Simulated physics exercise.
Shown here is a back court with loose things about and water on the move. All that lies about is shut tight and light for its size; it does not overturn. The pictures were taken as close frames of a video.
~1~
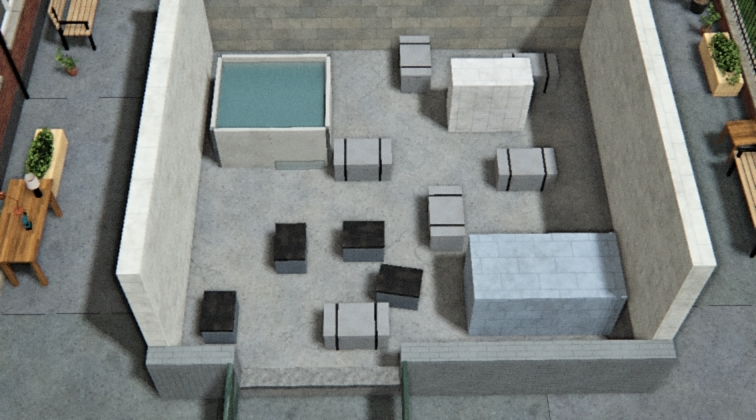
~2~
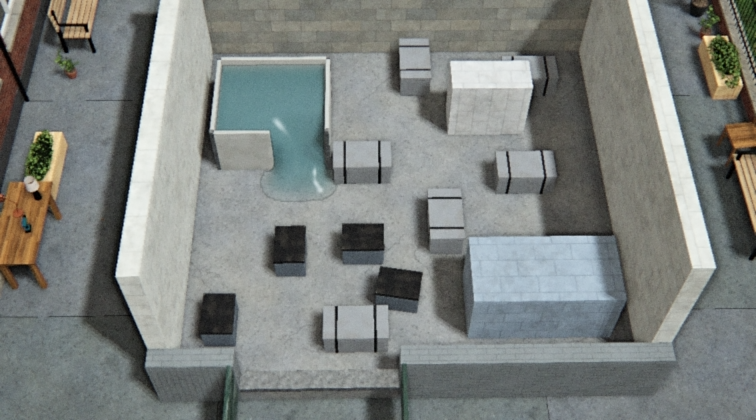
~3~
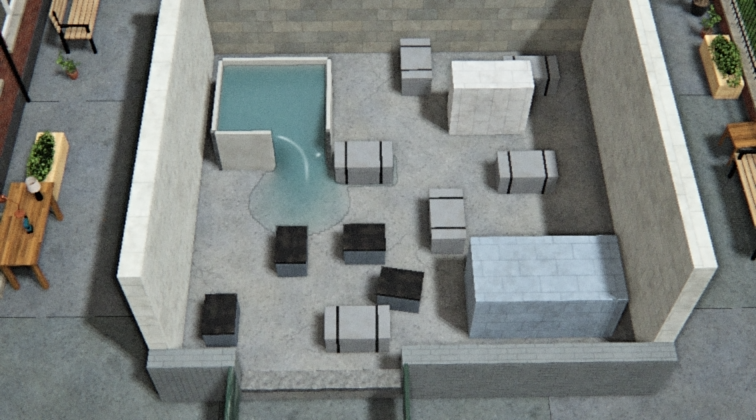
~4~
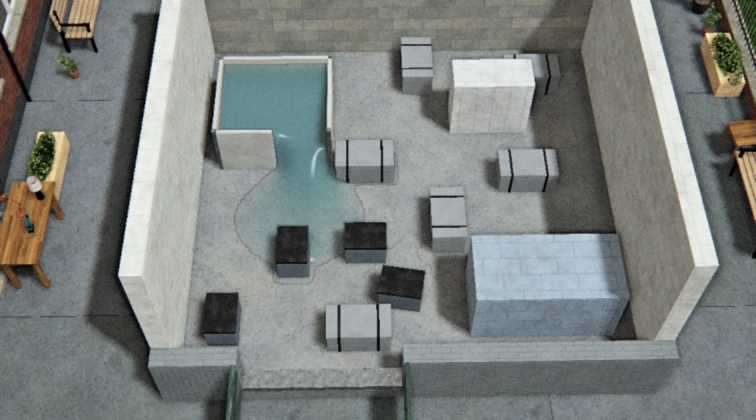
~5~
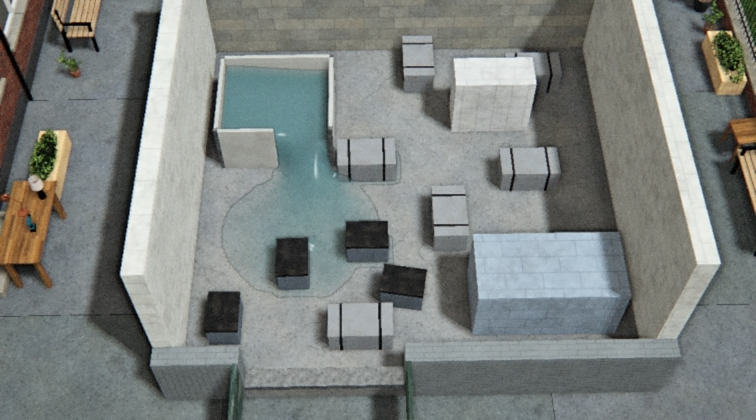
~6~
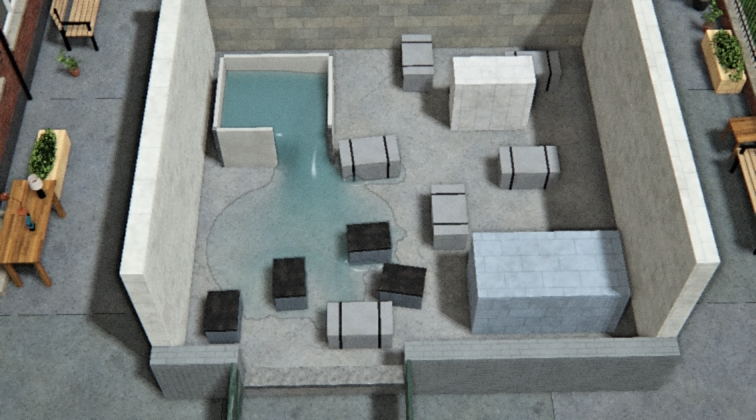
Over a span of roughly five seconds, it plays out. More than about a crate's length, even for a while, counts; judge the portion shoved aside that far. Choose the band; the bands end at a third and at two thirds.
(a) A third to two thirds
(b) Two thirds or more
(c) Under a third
Option a: A third to two thirds.
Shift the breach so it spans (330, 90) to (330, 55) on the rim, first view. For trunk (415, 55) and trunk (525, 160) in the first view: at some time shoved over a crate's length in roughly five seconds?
Lab note - in sequence: Made it that far; made it that far.
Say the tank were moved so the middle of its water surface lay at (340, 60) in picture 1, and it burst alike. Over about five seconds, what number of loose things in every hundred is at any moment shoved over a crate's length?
Estimate: Around 60 per cent of them.
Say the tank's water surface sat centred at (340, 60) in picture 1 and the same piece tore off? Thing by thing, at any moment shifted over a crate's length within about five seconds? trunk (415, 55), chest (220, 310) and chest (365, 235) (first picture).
Object by object, in turn: Lingered near its place, lingered near its place, travelled a good distance.
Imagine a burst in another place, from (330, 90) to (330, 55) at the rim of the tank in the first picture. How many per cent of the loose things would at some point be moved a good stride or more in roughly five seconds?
About 30 %.
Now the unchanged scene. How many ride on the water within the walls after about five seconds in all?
By my reckoning the number comes out at 0.
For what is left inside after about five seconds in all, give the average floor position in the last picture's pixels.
(461, 171).
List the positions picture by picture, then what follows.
In the first picture, a chest at (290, 241) rests on the ground; a chest at (364, 233) rests on the ground; 0 of 10 have shifted.
In the second picture, a chest at (290, 243), on the bottom; a chest at (363, 236) rests on the ground; 0 of 10 have shifted.
In the third picture, a chest at (291, 244) rests on the ground; a chest at (364, 236) rests on the ground; 0 of 10 have shifted.
In the fourth picture, a chest at (292, 244) rests on the ground; a chest at (366, 235) rests on the ground; 0 of 10 have shifted.
In the fifth picture, a chest at (292, 256), on the bottom, close to its start; a chest at (367, 234) rests on the ground; 1 of 10 have shifted.
In the sixth picture, a chest at (289, 277) rests on the ground, a stride from its start; a chest at (369, 236), on the bottom, close to its start; 2 of 10 have shifted.
A moment on, 2 of 10 are well off their spots; 0 afloat.
Next, 4 of 10 are well off their spots; 2 afloat.
Later, 5 of 10 are well off their spots; 3 afloat.
In the end, 5 of 10 are well off their spots, and 5 have been at some point; 0 afloat.
